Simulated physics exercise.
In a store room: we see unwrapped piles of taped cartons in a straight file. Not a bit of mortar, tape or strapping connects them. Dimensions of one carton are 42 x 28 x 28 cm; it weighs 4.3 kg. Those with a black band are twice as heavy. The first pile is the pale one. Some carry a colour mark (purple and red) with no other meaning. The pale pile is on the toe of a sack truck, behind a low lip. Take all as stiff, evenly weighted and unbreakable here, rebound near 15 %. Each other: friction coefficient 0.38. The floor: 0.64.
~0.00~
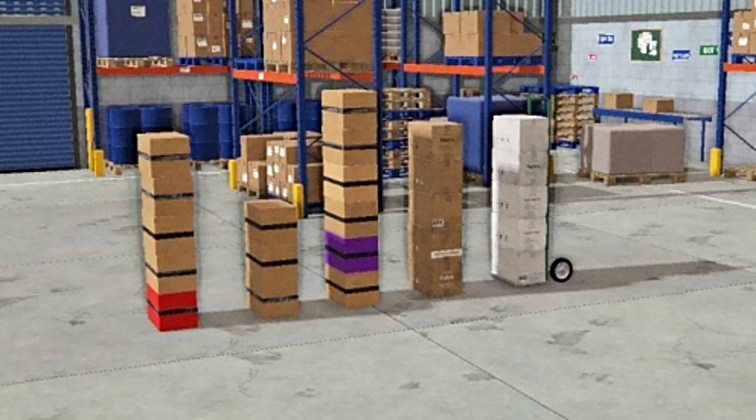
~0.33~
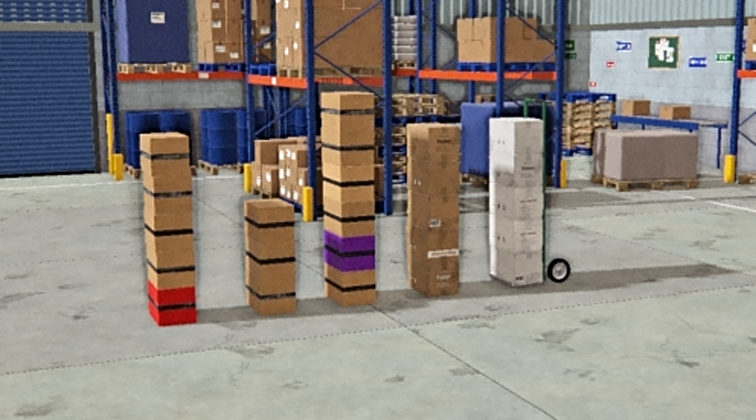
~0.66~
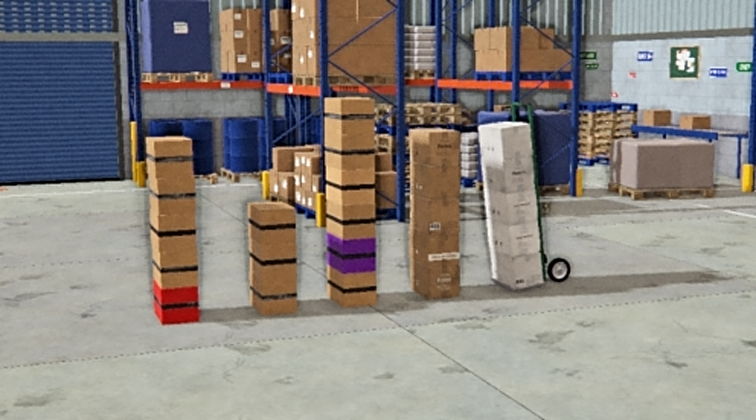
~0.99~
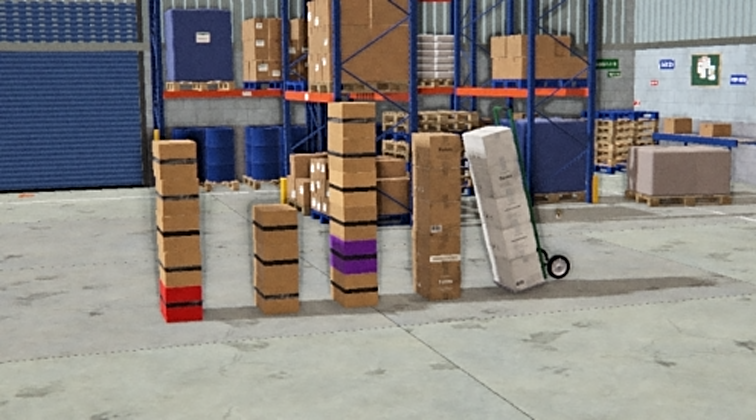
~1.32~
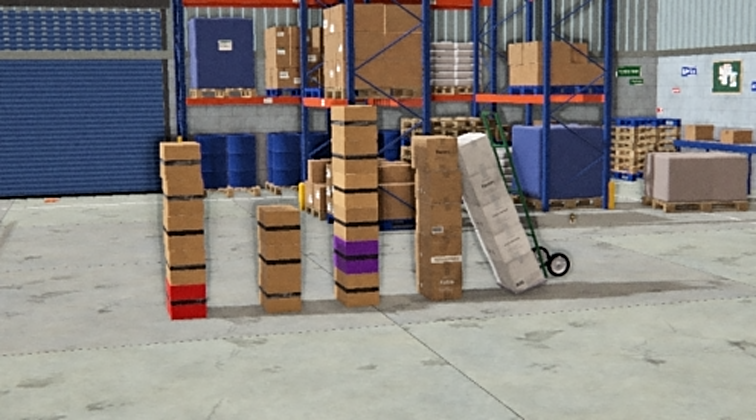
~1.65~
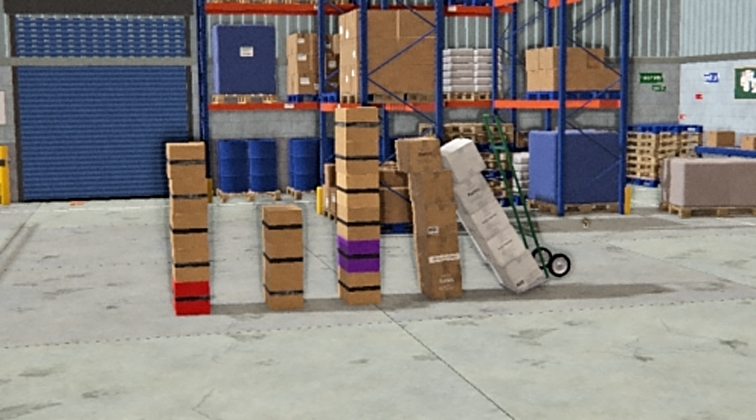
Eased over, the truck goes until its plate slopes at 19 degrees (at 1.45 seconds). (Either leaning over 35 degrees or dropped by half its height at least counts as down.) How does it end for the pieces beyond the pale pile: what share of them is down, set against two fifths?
Higher than two fifths.
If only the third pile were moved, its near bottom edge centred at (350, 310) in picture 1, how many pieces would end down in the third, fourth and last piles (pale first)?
Third 3; fourth 1; last 4.
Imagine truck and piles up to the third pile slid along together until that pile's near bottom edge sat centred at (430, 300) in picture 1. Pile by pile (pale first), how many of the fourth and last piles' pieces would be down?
Pile by pile, fourth 2 and last 5.
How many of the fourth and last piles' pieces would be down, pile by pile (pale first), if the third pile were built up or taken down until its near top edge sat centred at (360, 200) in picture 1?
Fourth 3, last 5.
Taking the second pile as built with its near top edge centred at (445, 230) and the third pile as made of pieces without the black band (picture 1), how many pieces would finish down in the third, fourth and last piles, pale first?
Counts down - third: 0; fourth: 0; last: 0.
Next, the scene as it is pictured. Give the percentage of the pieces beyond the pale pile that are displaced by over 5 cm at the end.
I make it 100 per cent.
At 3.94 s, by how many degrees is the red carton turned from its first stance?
Near 5 degrees from where it started.
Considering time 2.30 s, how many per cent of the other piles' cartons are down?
0 %.
After 2.30 s, 5 of the pale pile down; none of the 19 other cartons down, 9 disturbed.
After 3.12 s, 5 of the pale pile down; 11 of the 19 other cartons down; purple carton 38° from how it stood.
After 3.94 s, 5 of the pale pile down; 18 of the 19 other cartons down; purple carton 50° from how it stood, 15 cm lower; red carton 3° from how it stood.
In the end (5.0 s), 5 of the pale pile down; 18 of the 19 other cartons down; purple carton 50° from how it stood, 15 cm lower; red carton 57 mm from its place. That is 95 per cent. From the last view, middles, purple carton near (306, 273), red carton near (184, 294).
